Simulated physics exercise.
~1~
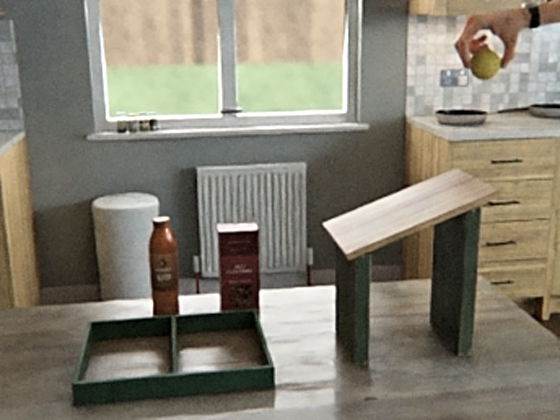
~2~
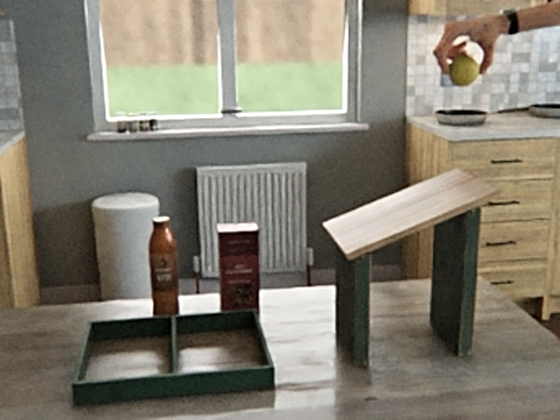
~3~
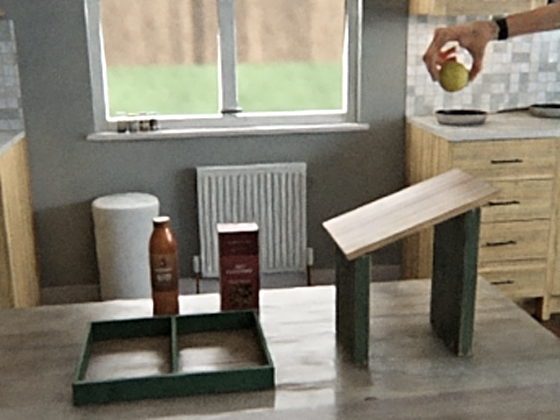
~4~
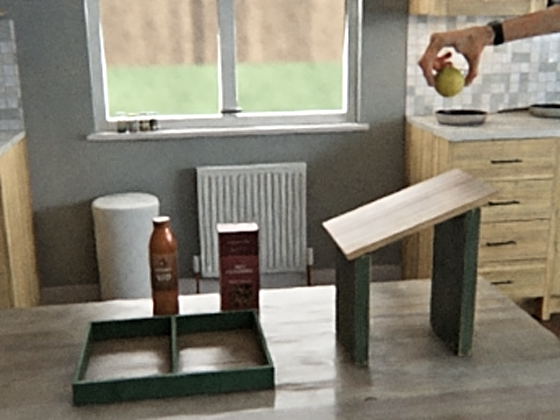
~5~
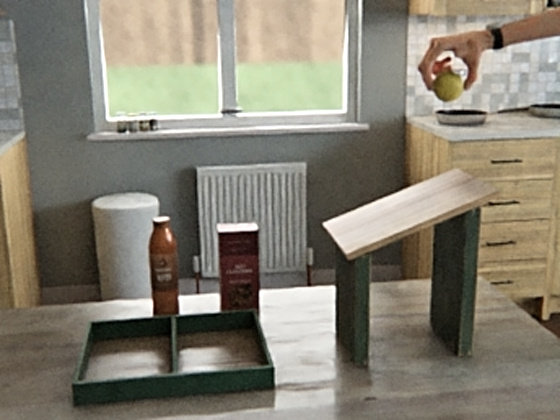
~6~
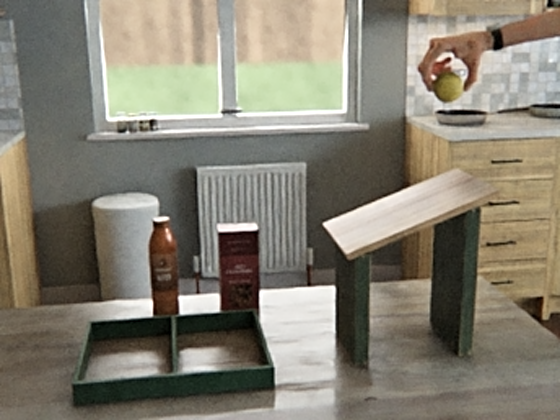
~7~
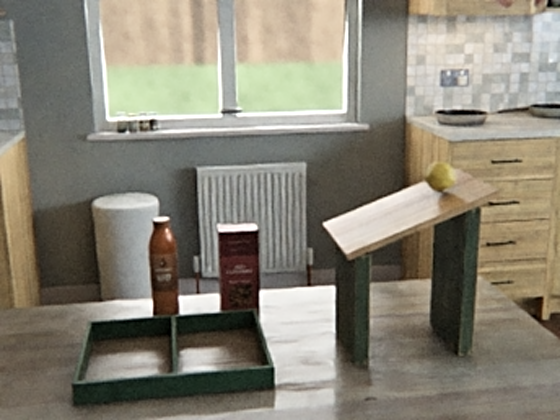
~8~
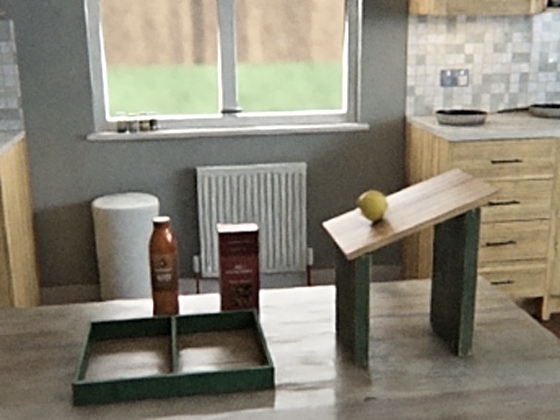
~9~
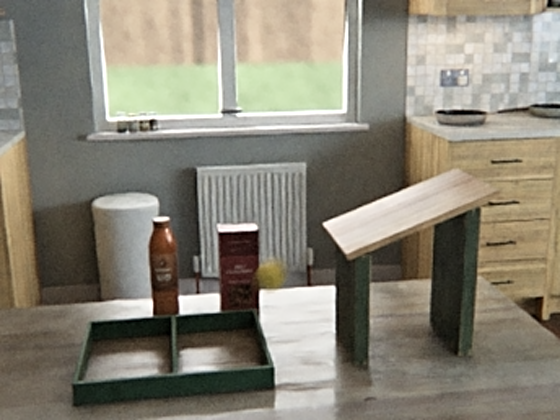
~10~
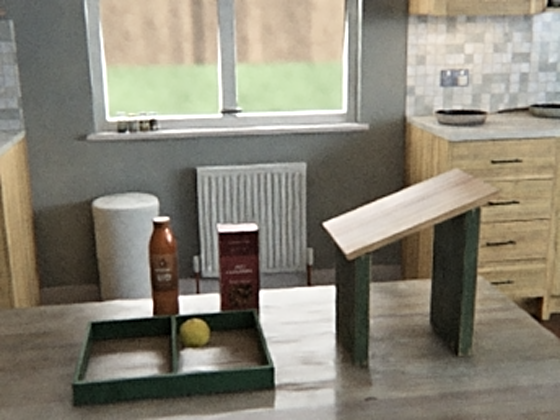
In a kitchen with a window and a radiator, a fixed view looks across a table. A sloping wooden board on green supports stands at the right, a green tray with two bays lies at the left, and an orange bottle and a dark red carton stand behind the tray. A hand at the upper right holds a yellow lemon, moves it left and lowers it towards the board. The hand releases it near the top and withdraws. The lemon travels down the slope to the left, drops off the lower edge and ends in the tray's right bay, while the bottle and carton stay standing.
